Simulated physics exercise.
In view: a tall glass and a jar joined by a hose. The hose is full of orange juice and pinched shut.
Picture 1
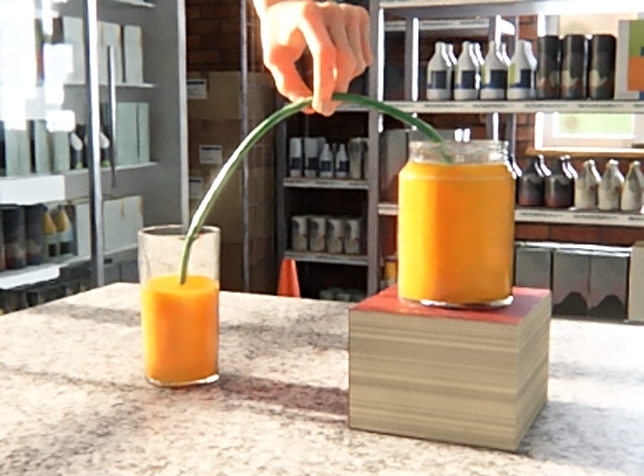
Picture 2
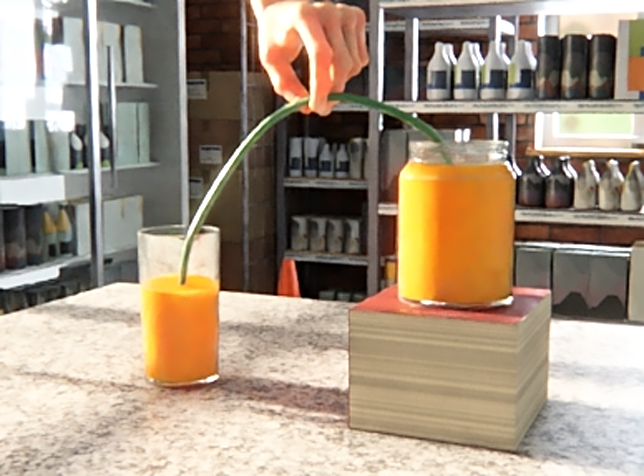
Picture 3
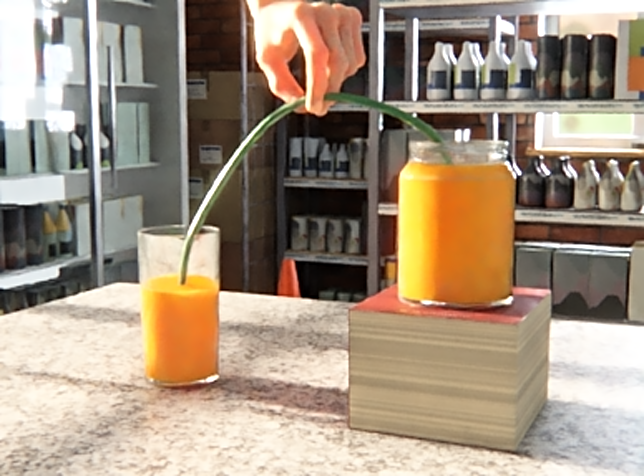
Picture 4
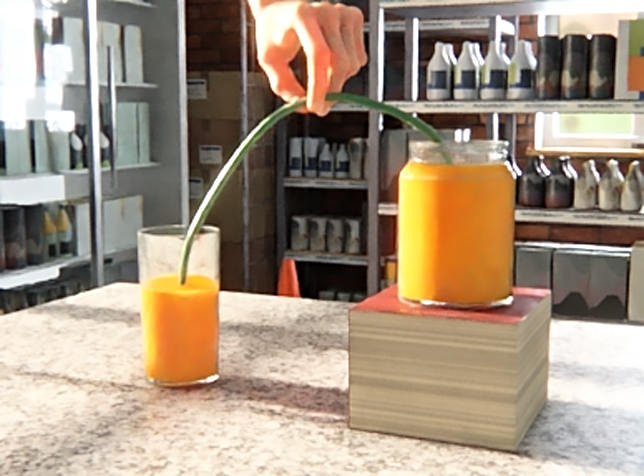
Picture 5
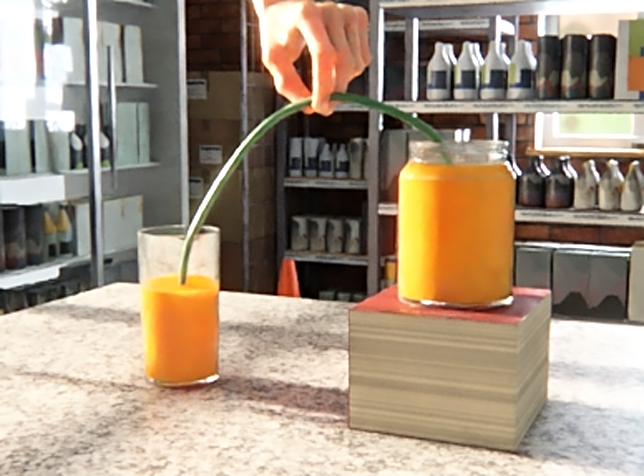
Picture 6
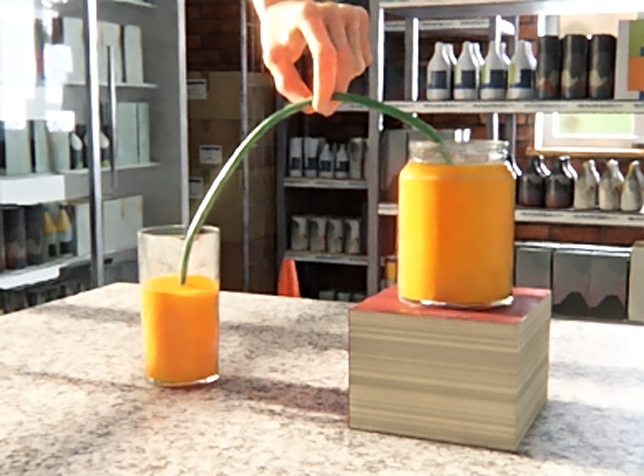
Hand pinching a green hose between a tall glass and a raised jar, both holding orange juice, their levels staying still.
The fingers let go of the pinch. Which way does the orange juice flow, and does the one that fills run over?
Flow is leftwards, and the taker overflows.
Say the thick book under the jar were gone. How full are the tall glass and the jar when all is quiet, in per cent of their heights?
Roughly 70 per cent, then 80 per cent.
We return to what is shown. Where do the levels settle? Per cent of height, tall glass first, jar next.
Roughly 100 per cent, then 30 per cent.
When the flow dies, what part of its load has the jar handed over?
Some 65 per cent.
Next, the tall glass is nearly full; the jar is about two thirds full.
After that, the tall glass is full to the brim; the jar is about half full; the lower one has run over.
Finally, the tall glass is full to the brim; the jar is about a third full; the lower one has run over; the two surfaces are level.
